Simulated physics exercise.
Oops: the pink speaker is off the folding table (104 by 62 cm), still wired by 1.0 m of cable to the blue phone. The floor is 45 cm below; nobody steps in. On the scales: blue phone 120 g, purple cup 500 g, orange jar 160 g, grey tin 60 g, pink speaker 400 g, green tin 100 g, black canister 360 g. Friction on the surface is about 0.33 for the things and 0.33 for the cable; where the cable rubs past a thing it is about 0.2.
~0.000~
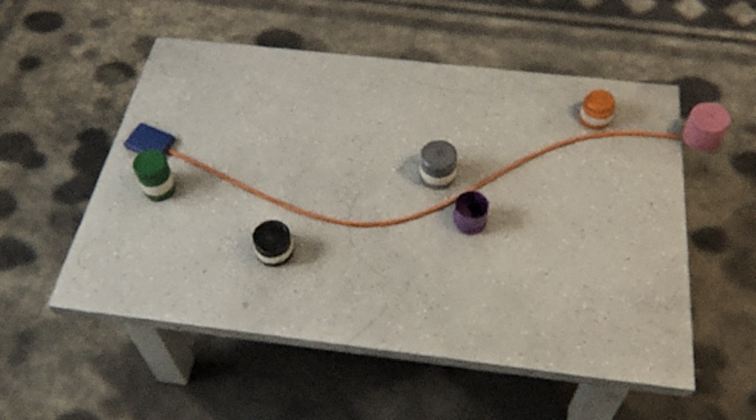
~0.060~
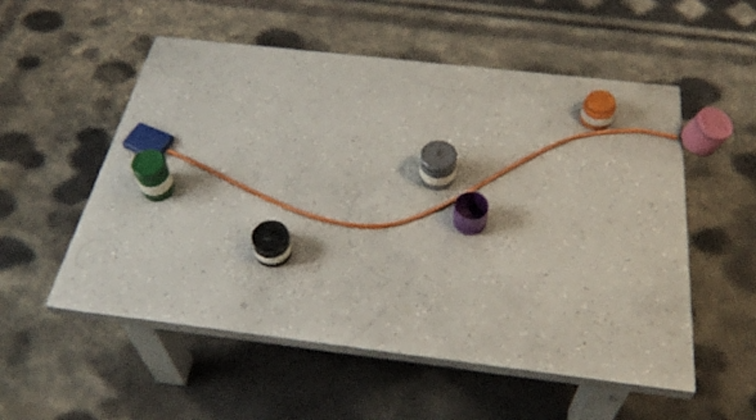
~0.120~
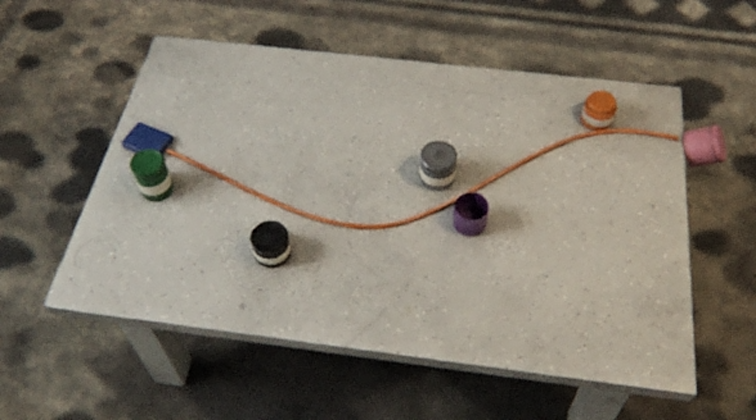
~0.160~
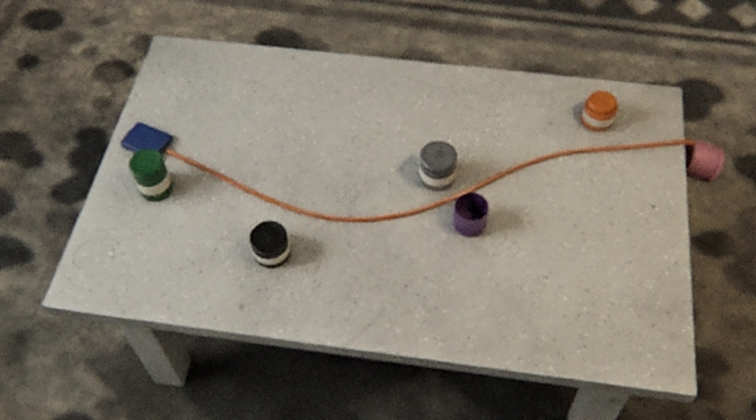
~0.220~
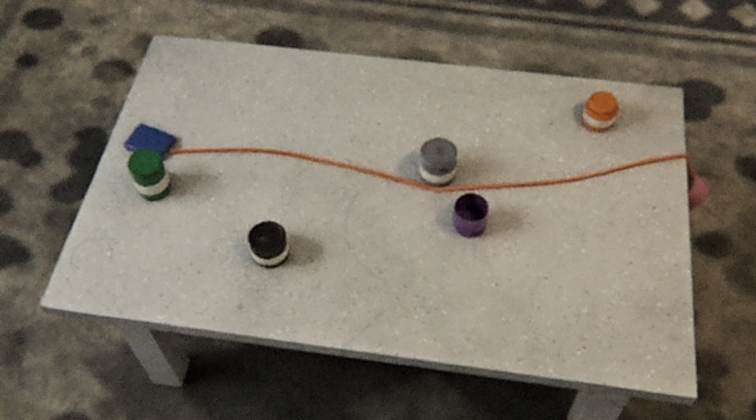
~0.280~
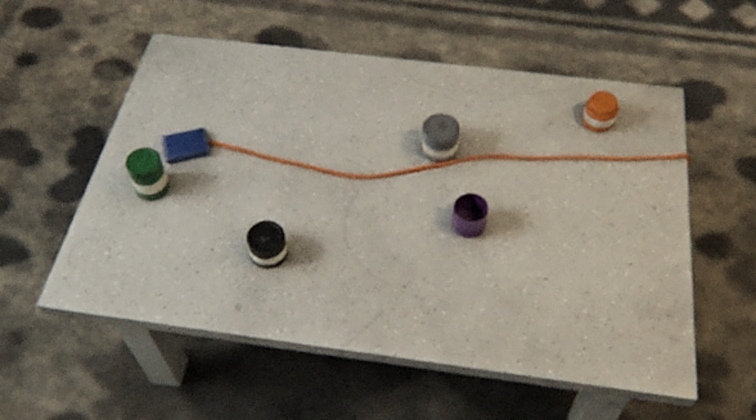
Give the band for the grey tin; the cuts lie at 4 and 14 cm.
Verdict: The grey tin travels a long way.
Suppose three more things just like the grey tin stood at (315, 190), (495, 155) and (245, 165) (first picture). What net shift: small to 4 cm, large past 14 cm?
In that order: Large, small, middling.
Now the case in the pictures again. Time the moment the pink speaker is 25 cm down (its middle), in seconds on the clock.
About: 0.34 s.
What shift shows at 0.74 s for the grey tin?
About: Grey tin 25 cm.
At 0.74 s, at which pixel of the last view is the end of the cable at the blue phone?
At about (494, 174).
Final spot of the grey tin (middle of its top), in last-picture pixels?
At about (456, 53).
At 0.5 s, the cable's tail end at (389, 161); grey tin 23 cm off its start, blue phone 41 cm off its start, pink speaker over the edge.
At 0.7 s, the cable's tail end at (494, 174); grey tin 24 cm off its start, blue phone 59 cm off its start, pink speaker over the edge.
At 1.0 s, the cable's tail end at (515, 176); grey tin 24 cm off its start at (456, 53), blue phone 63 cm off its start at (492, 167), pink speaker over the edge.
At 1.2 s, the cable's tail end at (515, 176); grey tin 24 cm off its start, blue phone 63 cm off its start, pink speaker over the edge.
At 2.4 s, the cable's tail end at (515, 176); grey tin 24 cm off its start at (456, 53), blue phone 63 cm off its start at (492, 167), pink speaker over the edge.
